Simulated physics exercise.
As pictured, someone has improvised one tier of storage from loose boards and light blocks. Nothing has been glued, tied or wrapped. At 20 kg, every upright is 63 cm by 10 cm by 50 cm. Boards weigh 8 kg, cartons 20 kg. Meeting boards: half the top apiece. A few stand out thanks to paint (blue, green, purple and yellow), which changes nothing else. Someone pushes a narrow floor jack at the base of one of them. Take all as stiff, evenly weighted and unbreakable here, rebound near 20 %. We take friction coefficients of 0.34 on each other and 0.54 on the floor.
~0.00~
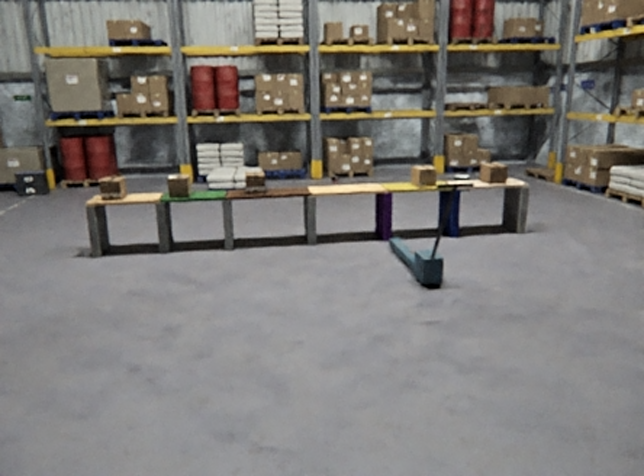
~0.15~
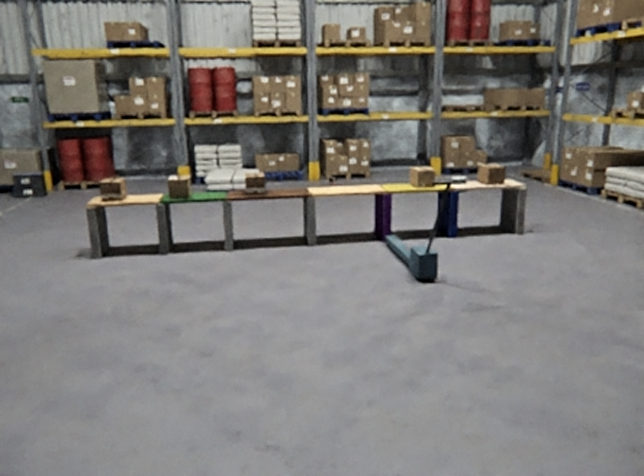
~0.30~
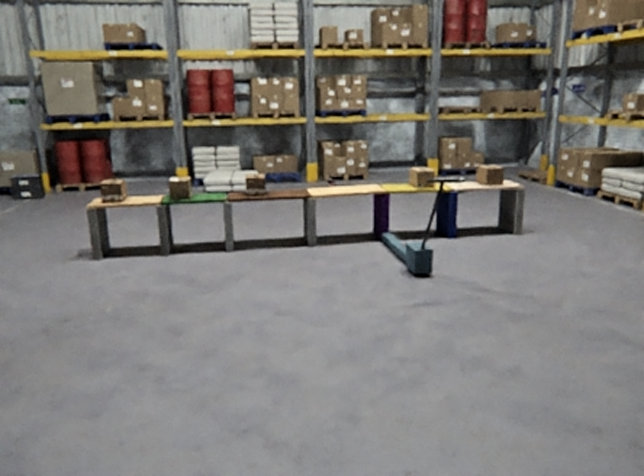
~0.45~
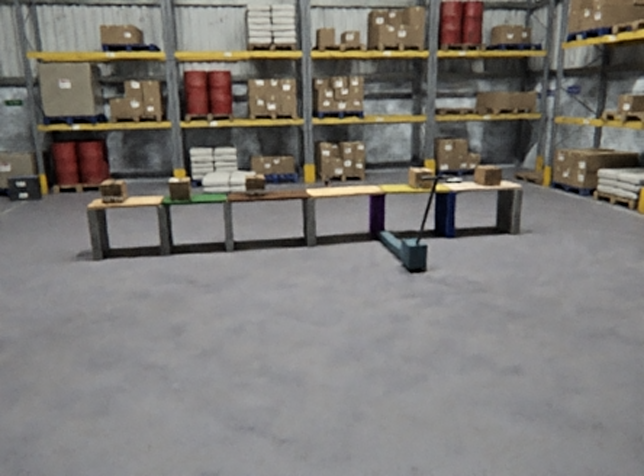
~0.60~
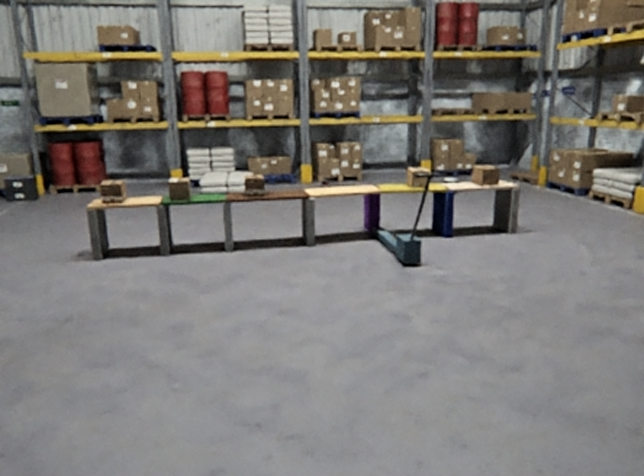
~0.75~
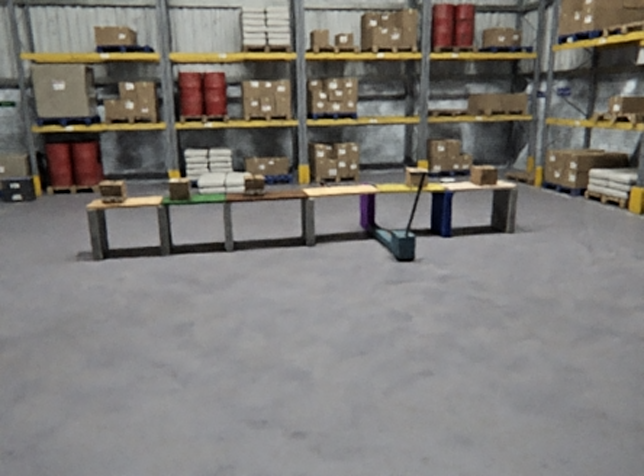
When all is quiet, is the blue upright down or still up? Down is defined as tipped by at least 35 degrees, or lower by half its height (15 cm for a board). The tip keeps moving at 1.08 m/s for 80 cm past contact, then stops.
Judged by the rule, the blue upright is down.
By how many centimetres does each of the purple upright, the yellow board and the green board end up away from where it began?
Purple 90, yellow 60, green 0.
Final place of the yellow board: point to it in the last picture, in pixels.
End point in last frame: Roughly (428, 227).
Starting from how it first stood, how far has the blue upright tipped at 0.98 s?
Close to 0° of tilt compared with the start.
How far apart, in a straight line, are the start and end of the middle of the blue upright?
About 45 cm.
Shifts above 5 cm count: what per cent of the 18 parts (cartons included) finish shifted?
45 percent.
After 0.98 s, 2 of the 18 pieces down; blue upright unmoved; yellow board 38° from how it stood, 26 cm lower.
After 1.34 s, 4 of the 18 pieces down; blue upright 39° from how it stood; yellow board 23° from how it stood, 46 cm lower.
After 1.94 s, 7 of the 18 pieces down; blue upright on its side; yellow board 9° from how it stood, 56 cm lower.
In the end (3.2 s), 7 of the 18 pieces down; blue upright on its side; yellow board 9° from how it stood, 56 cm lower; green board unmoved. From the last view, middles, blue upright near (465, 229), yellow board near (428, 227).
